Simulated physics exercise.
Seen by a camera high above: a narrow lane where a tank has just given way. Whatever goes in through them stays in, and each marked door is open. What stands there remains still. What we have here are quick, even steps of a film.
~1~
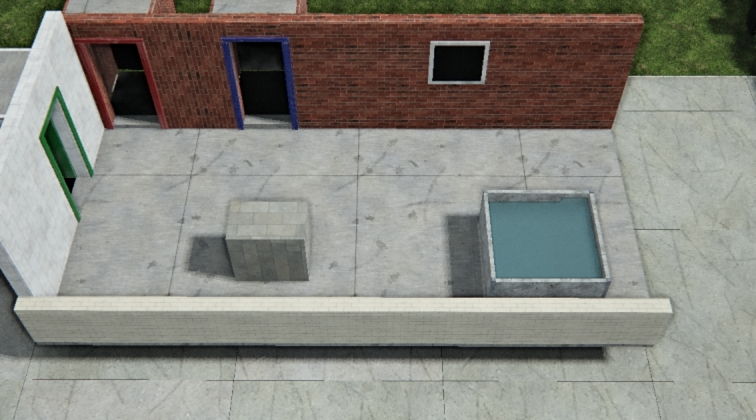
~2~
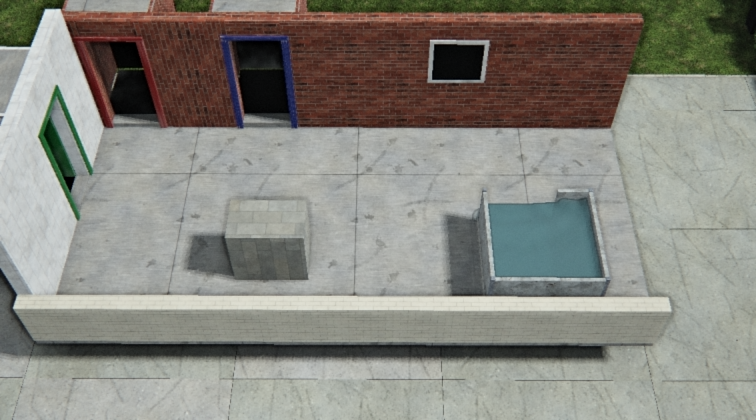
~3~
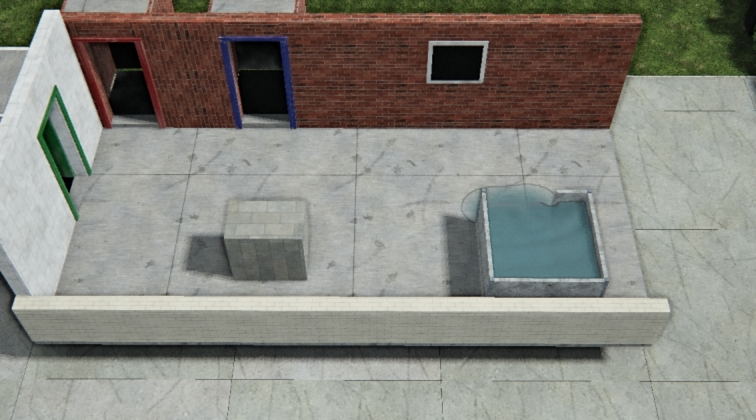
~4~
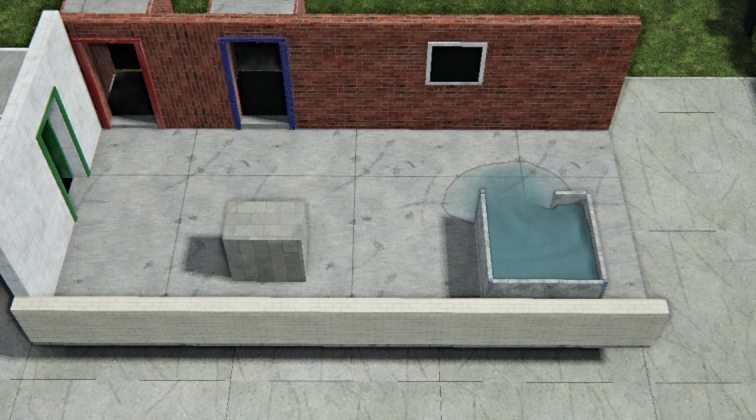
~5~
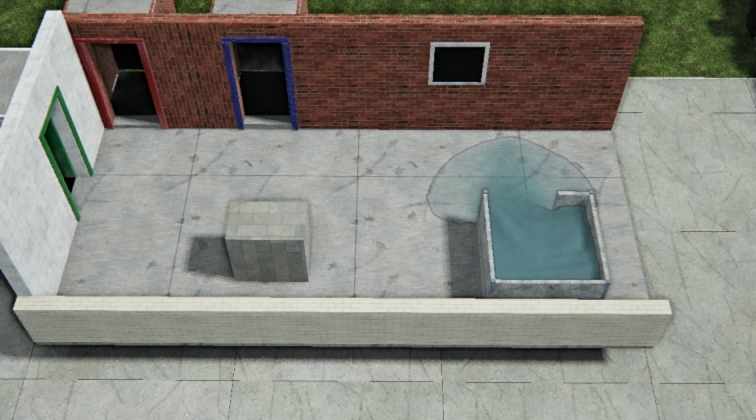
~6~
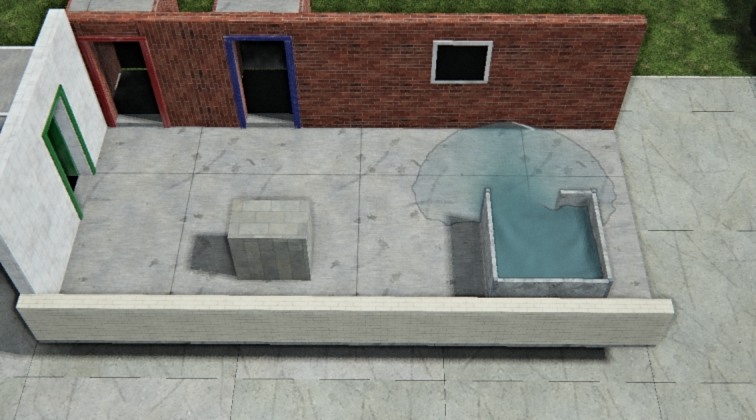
Water in the square tank broke out through a gap in its far side, then fanned out across the grey paved floor in a widening, rounded sheet toward the brick wall.
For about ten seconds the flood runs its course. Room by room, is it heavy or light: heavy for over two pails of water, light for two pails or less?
In the end red door: Does not exceed it, blue door: Does not exceed it, green door: Exceeds it.
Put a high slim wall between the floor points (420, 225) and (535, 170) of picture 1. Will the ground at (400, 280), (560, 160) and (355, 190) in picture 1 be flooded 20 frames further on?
The first is inundated, the second inundated and the third still bare.
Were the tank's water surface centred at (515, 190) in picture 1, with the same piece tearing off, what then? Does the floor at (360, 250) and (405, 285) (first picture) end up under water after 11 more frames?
Taking both places in turn, they end up unaffected and unaffected.
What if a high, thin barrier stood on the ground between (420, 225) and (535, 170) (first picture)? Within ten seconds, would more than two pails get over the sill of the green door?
Reading: The green door remains beneath the mark.
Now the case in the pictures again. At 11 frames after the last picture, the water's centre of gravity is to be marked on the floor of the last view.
Roughly (492, 194) in the last picture.
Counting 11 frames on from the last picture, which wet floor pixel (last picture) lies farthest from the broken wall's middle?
The wet point farthest out is around (251, 129).
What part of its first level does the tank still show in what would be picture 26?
About 24 %.
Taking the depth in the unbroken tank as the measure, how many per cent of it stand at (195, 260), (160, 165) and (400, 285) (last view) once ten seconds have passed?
In order: Roughly 6, 8 and 2 in a hundred.
A moment on, water covers 20 % of the floor; the red door not reached, the blue door not reached, the green door not reached.
Next, water covers 25 % of the floor; the red door not reached, the blue door wet at the sill, nothing in, the green door not reached.
Then, water covers 50 % of the floor; the red door wet at the sill, nothing in, the blue door wet at the sill, nothing in, the green door not reached.
Later, water covers 70 % of the floor; the red door under two buckets in, the blue door wet at the sill, nothing in, the green door over two buckets in.
In the end, water covers 80 % of the floor; the red door under two buckets in, the blue door wet at the sill, nothing in, the green door over two buckets in.
